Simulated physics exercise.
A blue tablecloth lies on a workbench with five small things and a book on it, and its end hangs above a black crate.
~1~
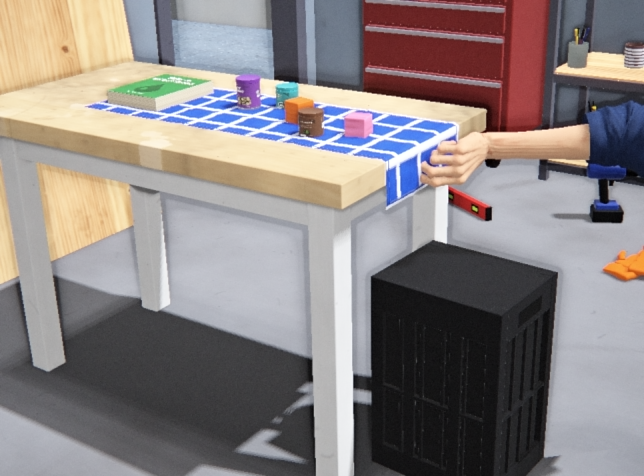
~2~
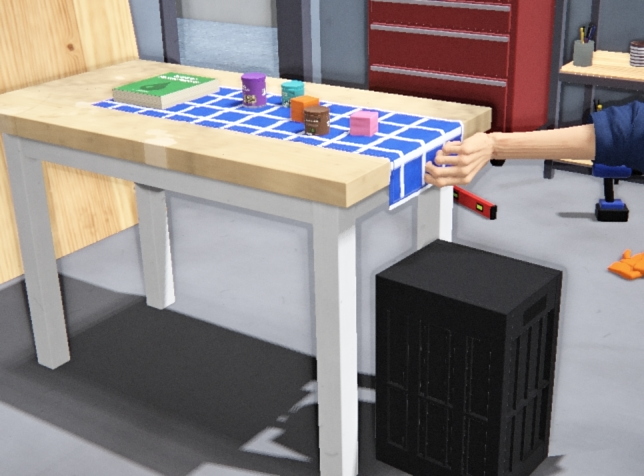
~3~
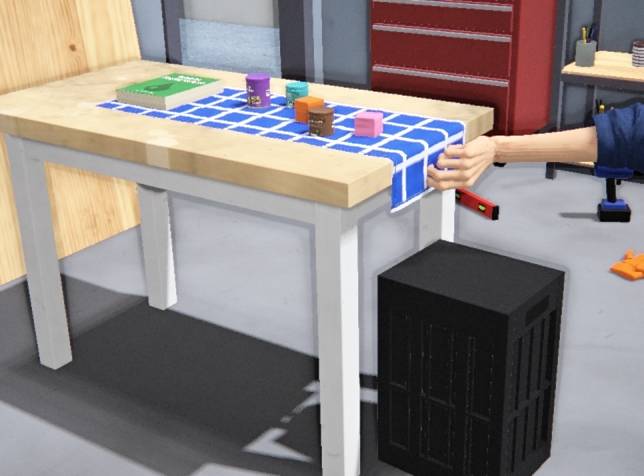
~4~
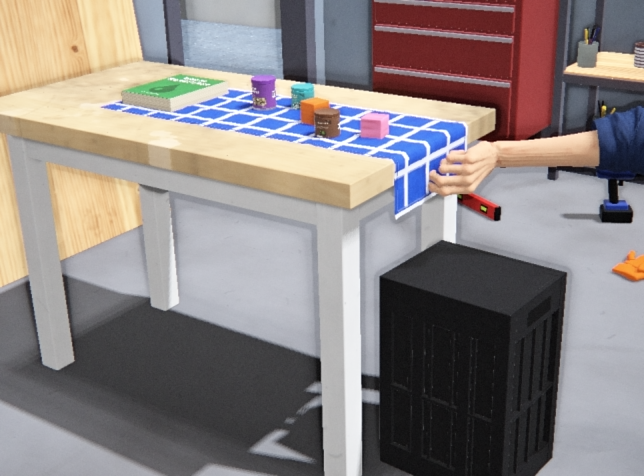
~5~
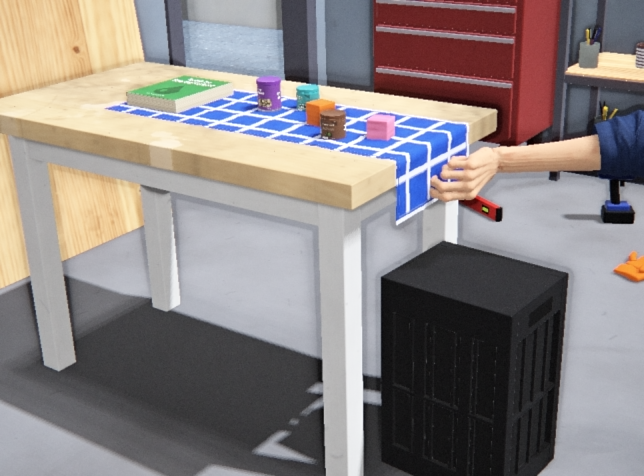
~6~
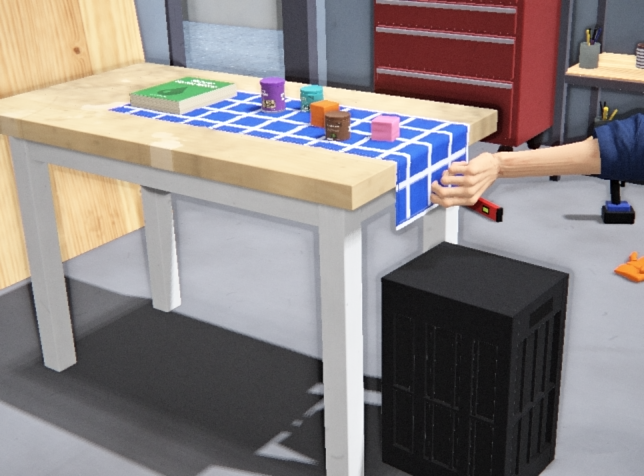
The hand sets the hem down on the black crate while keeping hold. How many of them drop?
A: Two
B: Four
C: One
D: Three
The answer is C.
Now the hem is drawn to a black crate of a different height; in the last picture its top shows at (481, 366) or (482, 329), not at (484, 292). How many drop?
3 and 2.
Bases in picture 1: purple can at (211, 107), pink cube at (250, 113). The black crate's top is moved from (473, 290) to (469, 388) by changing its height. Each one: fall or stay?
Here's what happens: The purple can remains aboard, the pink cube remains aboard.
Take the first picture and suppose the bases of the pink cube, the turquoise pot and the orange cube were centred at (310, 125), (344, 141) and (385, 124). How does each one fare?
The pink cube ends up on top still, the turquoise pot ends up off the top, the orange cube ends up off the top.
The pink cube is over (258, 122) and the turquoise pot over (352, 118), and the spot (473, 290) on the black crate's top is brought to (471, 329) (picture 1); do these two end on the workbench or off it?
The pink cube ends up still on top and the turquoise pot ends up off the top.
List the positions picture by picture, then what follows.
Hem (386, 210); pink cube (358, 115); brown pot (311, 110); orange cube (299, 100); turquoise pot (287, 85); purple can (248, 77); top of the crate (473, 290), in the first picture.
Hem (390, 210); pink cube (364, 114), in the second picture.
Hem (391, 213); brown pot (321, 110), in the third picture.
Hem (396, 219); orange cube (315, 101); top of the crate (482, 290), in the fourth picture.
Hem (396, 225); turquoise pot (308, 87), in the fifth picture.
Hem (396, 231); pink cube (386, 119); brown pot (338, 114); orange cube (325, 103); turquoise pot (312, 88); purple can (272, 80), in the sixth picture.
A little later, hem near (434, 229); all still up.
Next, hem on the crate; pink cube gone.
When it is over, hem on the crate; pink cube gone. It carries off one.
